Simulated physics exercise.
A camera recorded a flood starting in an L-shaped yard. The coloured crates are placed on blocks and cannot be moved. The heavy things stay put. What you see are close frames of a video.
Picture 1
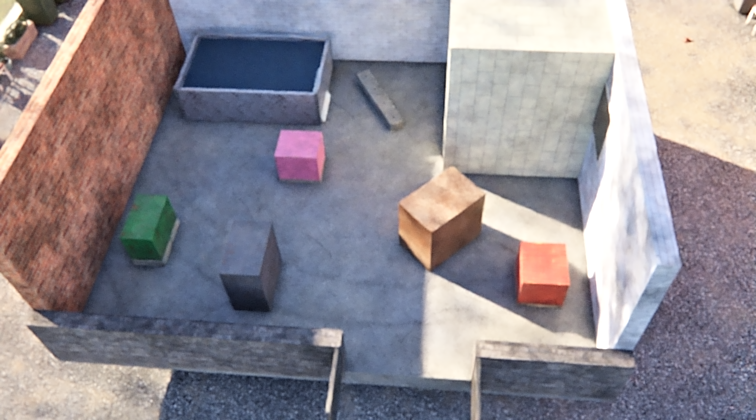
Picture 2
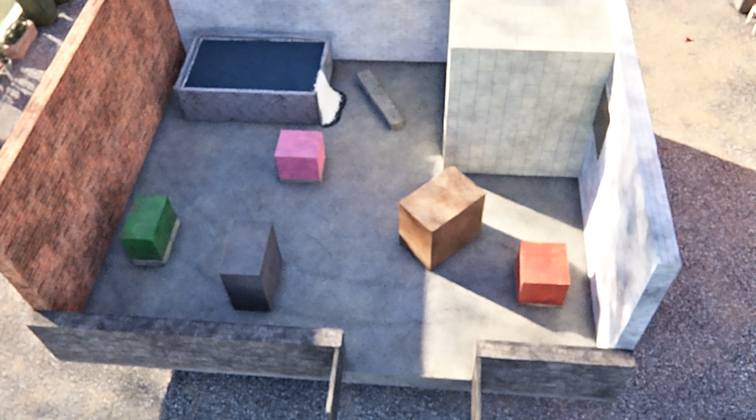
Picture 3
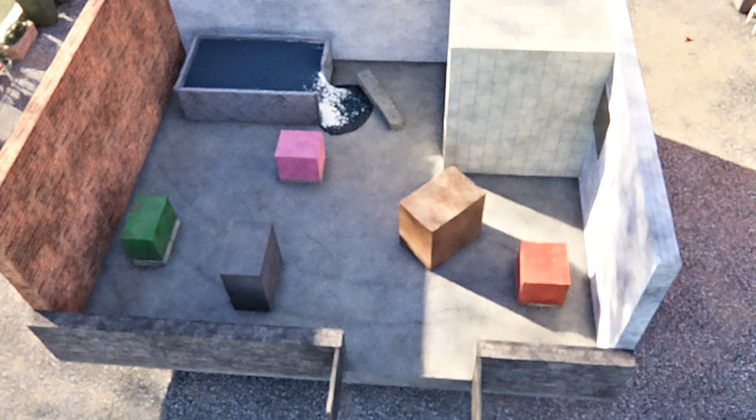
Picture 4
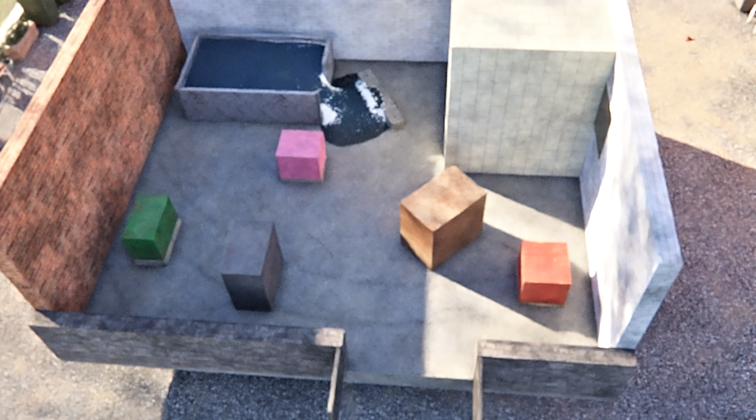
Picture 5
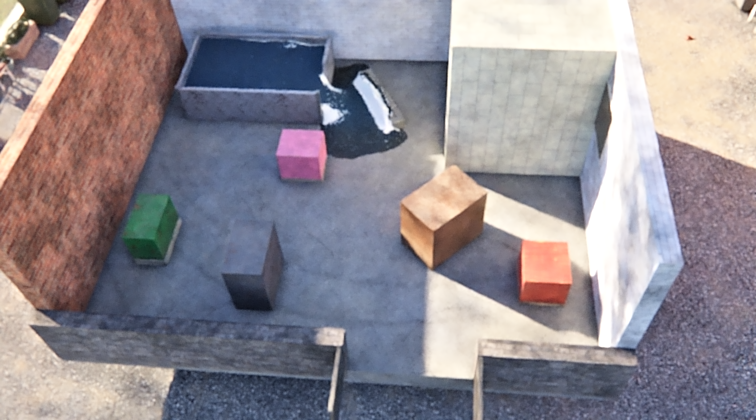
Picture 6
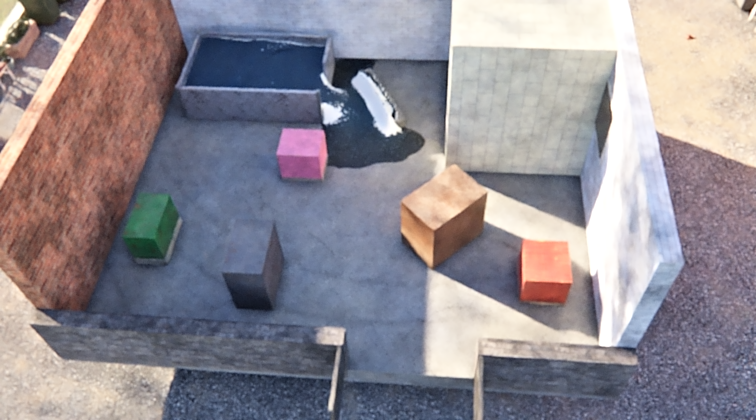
A walled concrete yard with a brick wall at left and pale walls at right is seen from a fixed, high angle. A tank of dark water stands at the back left, with pink, green, grey, brown and red blocks spread below and a narrow slab beside it. Water pours from the tank's right end, foams, spreads across the floor around the slab, and reaches down beside the pink block.
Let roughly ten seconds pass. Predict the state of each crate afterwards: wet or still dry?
One by one: As for the green crate it's untouched by the water; as for the pink crate it's untouched by the water; as for the red crate it's moistened by the water.
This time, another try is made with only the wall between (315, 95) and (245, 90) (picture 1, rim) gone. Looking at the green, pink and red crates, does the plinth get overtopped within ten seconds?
Here's how it goes: The green is swamped, the pink is swamped, and the red is swamped.
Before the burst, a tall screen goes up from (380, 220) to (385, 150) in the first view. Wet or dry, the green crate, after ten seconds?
Green: Left dry.
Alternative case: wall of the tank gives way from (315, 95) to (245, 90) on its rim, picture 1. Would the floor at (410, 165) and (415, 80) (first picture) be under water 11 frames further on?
In the order asked: Swamped and left untouched.
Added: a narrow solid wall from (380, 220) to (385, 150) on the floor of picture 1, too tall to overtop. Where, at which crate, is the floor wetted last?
I'd go with the crate marked green.
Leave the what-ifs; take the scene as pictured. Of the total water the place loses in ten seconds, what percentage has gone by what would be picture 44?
Near 35 in a hundred, I reckon.
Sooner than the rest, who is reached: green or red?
My pick is the red crate.
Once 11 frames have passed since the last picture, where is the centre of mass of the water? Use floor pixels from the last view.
I reckon somewhere around (307, 109).
A moment on, water covers 20 % of the floor; the green crate not reached, the pink crate water round its plinth, the red crate not reached.
Next, water covers 30 % of the floor; the green crate not reached, the pink crate water round its plinth, the red crate water round its plinth.
Then, water covers 50 % of the floor; the green crate not reached, the pink crate water round its plinth, the red crate water round its plinth.
Later, water covers 70 % of the floor; the green crate water round its plinth, the pink crate water round its plinth, the red crate water round its plinth.
In the end, water covers 90 % of the floor; the green crate stayed above the water, the pink crate stayed above the water, the red crate was topped.
